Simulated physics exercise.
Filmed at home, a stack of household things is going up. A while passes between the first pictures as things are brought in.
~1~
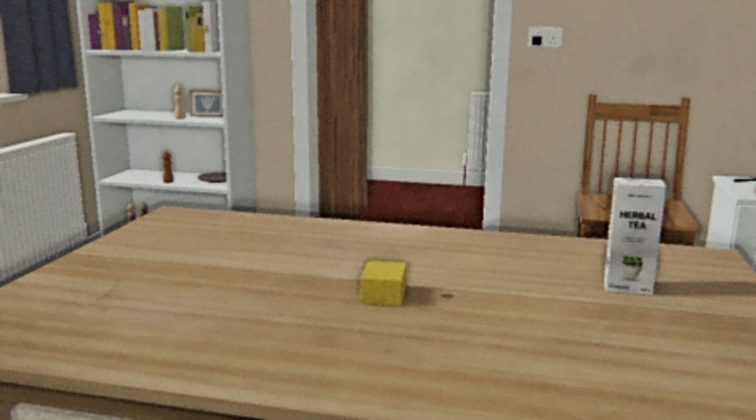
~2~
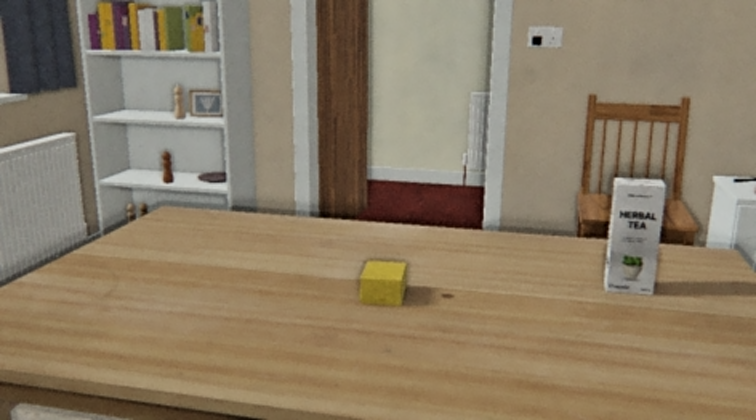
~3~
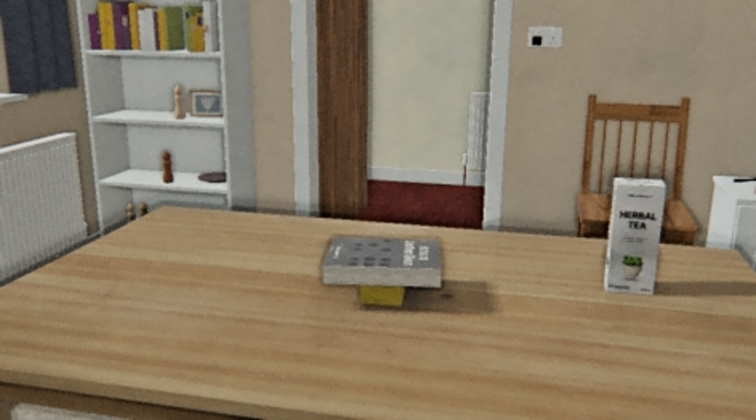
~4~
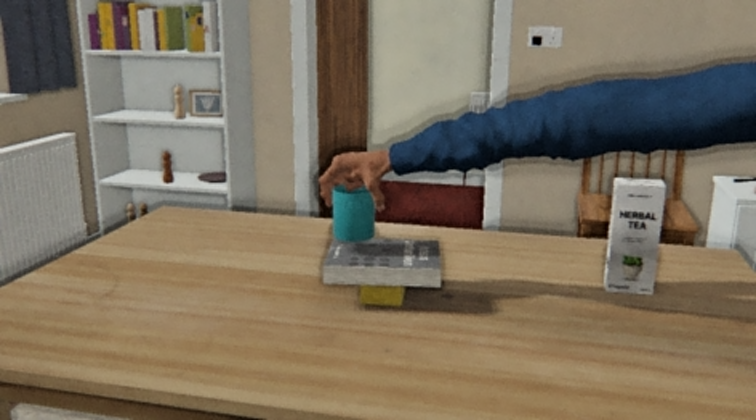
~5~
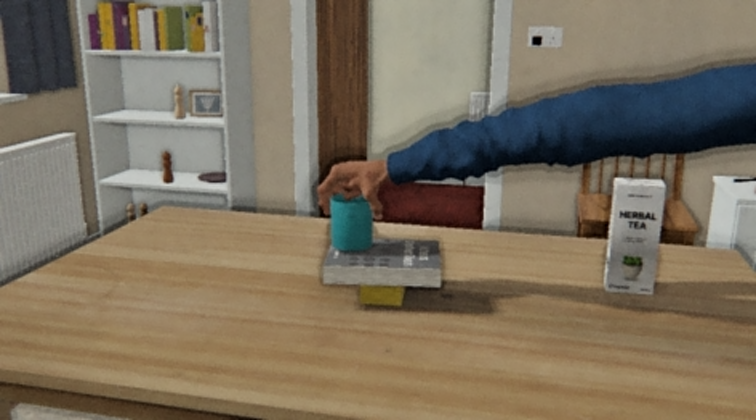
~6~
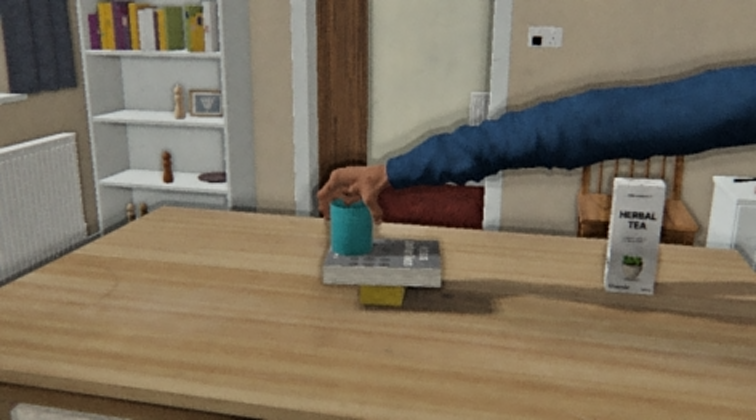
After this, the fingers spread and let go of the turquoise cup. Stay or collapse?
The pile will be okay.
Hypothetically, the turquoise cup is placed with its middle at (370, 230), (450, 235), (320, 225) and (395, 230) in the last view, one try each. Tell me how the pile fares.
Well, the first time it stays intact, the second time it tips over, the third time it tips over, and the fourth time it stays intact.
Then, 0.50 s after the last picture, nothing has stirred.
Then, 1.20 s after the last picture, turquoise cup resting near (351, 227).
At rest, all 4 in place. Seen from the same camera at the end, turquoise cup near (352, 227). The pile holds.
